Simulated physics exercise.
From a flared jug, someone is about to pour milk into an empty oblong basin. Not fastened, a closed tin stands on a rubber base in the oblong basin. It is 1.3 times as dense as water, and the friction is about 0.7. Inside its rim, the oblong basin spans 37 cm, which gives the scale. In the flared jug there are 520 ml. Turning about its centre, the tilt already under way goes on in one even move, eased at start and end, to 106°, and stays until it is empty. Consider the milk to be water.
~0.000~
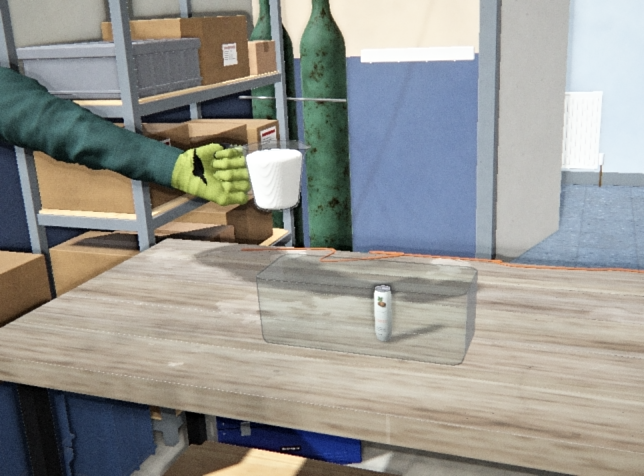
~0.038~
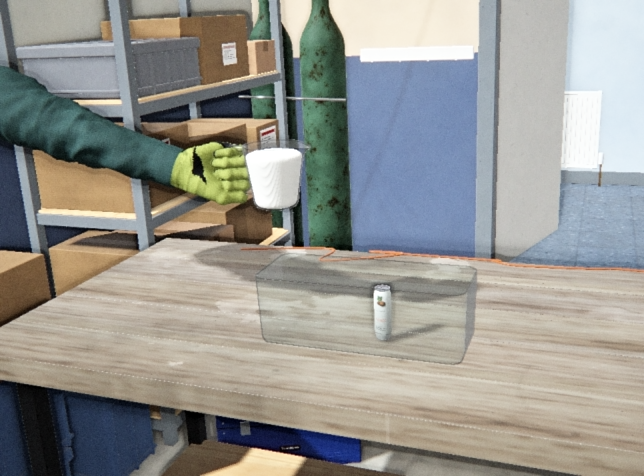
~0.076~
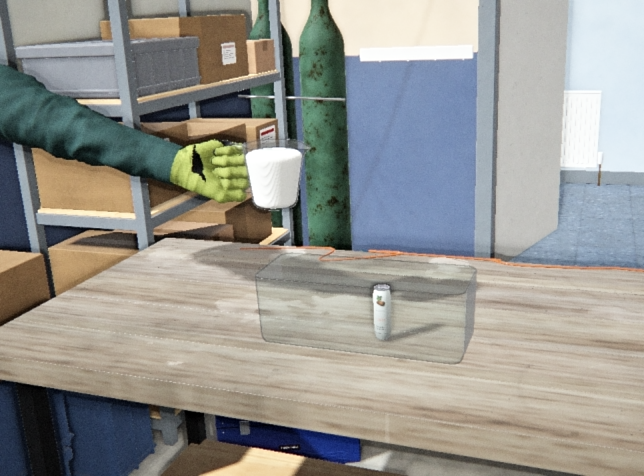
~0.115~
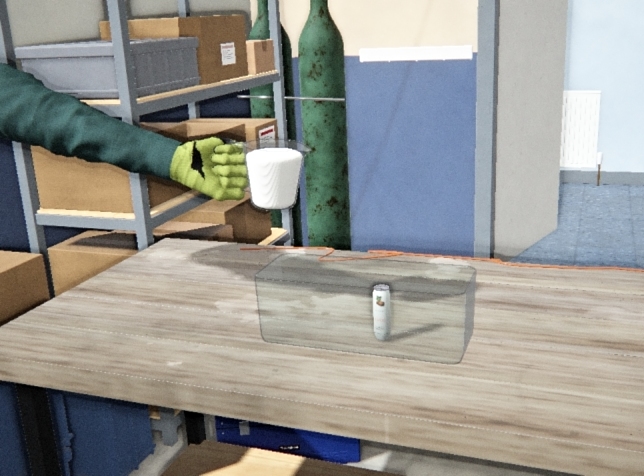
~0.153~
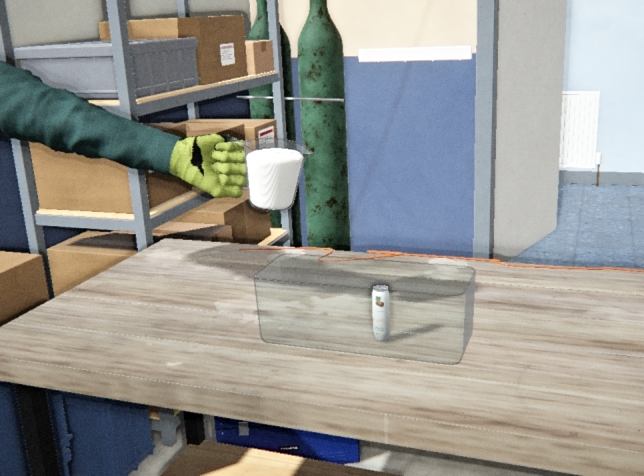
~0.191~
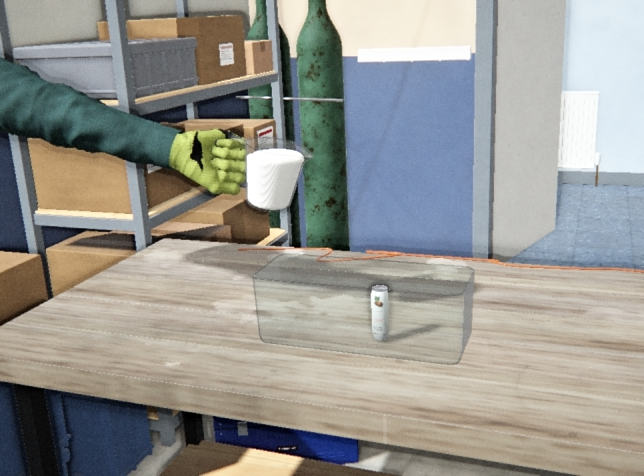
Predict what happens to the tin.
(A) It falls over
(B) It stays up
The answer is B.
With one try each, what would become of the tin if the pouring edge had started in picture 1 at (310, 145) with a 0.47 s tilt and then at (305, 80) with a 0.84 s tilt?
Run one: It does not tip. Run two: It tumbles.
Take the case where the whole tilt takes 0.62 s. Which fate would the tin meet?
So the tin will hold steady.
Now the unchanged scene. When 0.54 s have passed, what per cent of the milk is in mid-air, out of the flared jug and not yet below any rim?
I'd say close to 26 per cent.
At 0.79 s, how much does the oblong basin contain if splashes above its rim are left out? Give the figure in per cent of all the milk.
About 66 %.
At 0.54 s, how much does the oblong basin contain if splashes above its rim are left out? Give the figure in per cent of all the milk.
Around 6 percent.
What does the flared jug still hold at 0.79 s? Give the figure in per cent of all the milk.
12 %.
After 0.54 s the tilt is 75° and 68 per cent is still to pour; the tin stands where it began.
After 0.79 s the tilt is 105° and 13 per cent is still to pour; the tin stands where it began.
After 1.05 s the tilt is 106° and 0 per cent is still to pour; the tin stands where it began.
After 1.34 s the tilt is 106° and 0 per cent is still to pour; the tin stands where it began.
In the end the tin stands where it began.
